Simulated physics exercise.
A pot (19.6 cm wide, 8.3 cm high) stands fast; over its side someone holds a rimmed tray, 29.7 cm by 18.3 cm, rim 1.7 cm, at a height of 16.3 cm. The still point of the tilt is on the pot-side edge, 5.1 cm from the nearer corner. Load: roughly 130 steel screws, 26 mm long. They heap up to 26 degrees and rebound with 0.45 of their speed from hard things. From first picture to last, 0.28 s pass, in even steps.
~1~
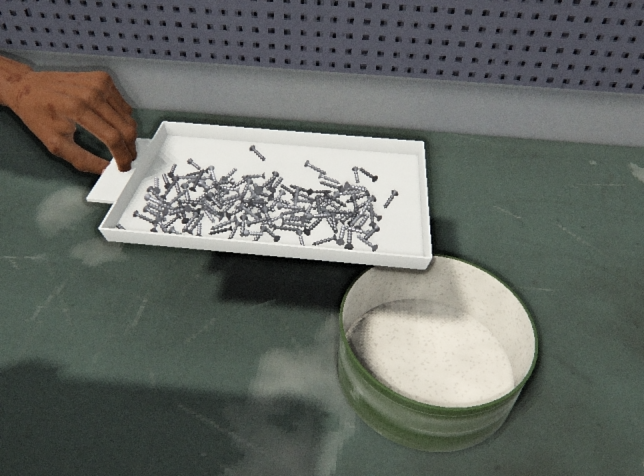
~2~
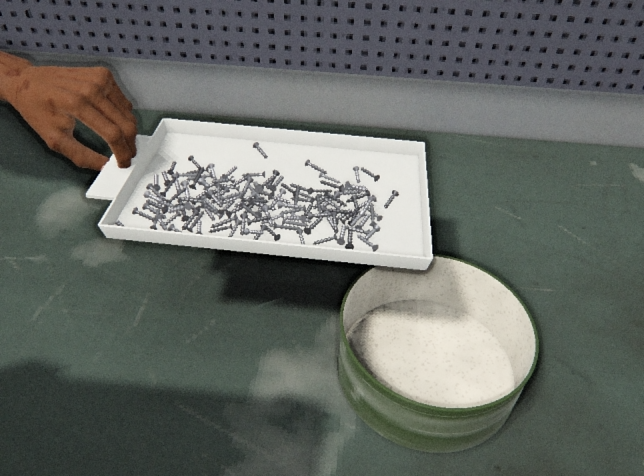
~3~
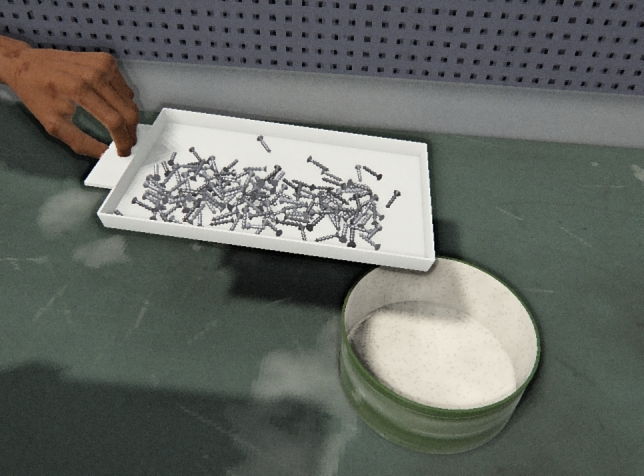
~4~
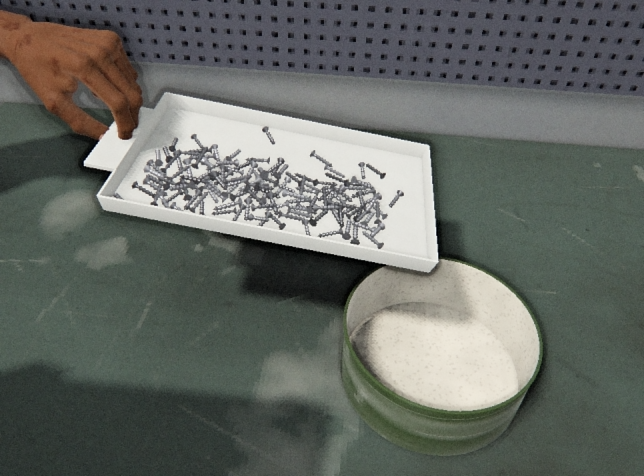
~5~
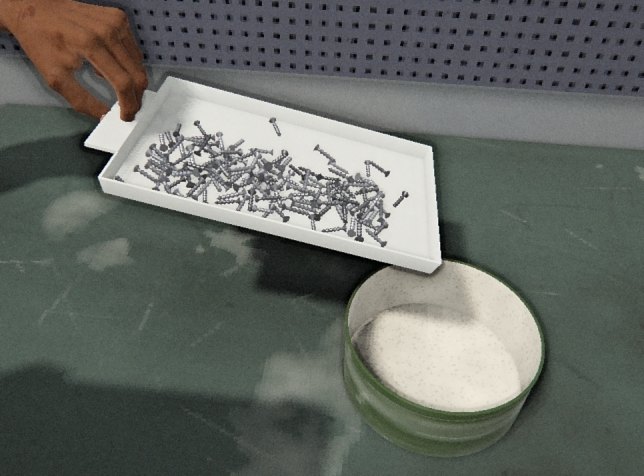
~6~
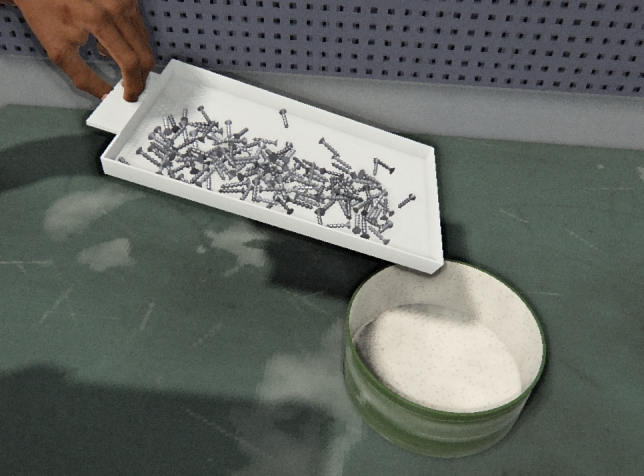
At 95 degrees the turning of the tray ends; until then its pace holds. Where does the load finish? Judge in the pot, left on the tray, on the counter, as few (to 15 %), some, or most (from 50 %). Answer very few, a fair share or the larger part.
In the pot: The larger part; left on the tray: Very few; on the counter: A fair share.
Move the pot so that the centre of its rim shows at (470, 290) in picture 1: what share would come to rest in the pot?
Some 95 per cent.
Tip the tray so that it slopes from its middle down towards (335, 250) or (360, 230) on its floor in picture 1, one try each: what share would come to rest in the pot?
About 100 and 100 per cent.
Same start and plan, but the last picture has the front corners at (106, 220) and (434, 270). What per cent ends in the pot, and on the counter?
Pot 60, counter 40.
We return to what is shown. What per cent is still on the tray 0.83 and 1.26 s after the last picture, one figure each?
In turn: 50, 5.
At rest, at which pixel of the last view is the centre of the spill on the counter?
Around (459, 282).
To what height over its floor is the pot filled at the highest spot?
Some 2.0 cm.
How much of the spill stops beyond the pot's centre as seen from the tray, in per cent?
Roughly 80 per cent.
Then, 0.50 s after the last picture, tilt 54 degrees; the tray holds 100 %, the pot 0 %.
Then, 0.83 s after the last picture, tilt 79 degrees; the tray holds 50 %, the pot 40 %.
Then, 1.26 s after the last picture, tilt 95 degrees; the tray holds 5 %, the pot 65 %.
In the end, pot 70 %, tray 0 %, counter 30 %.
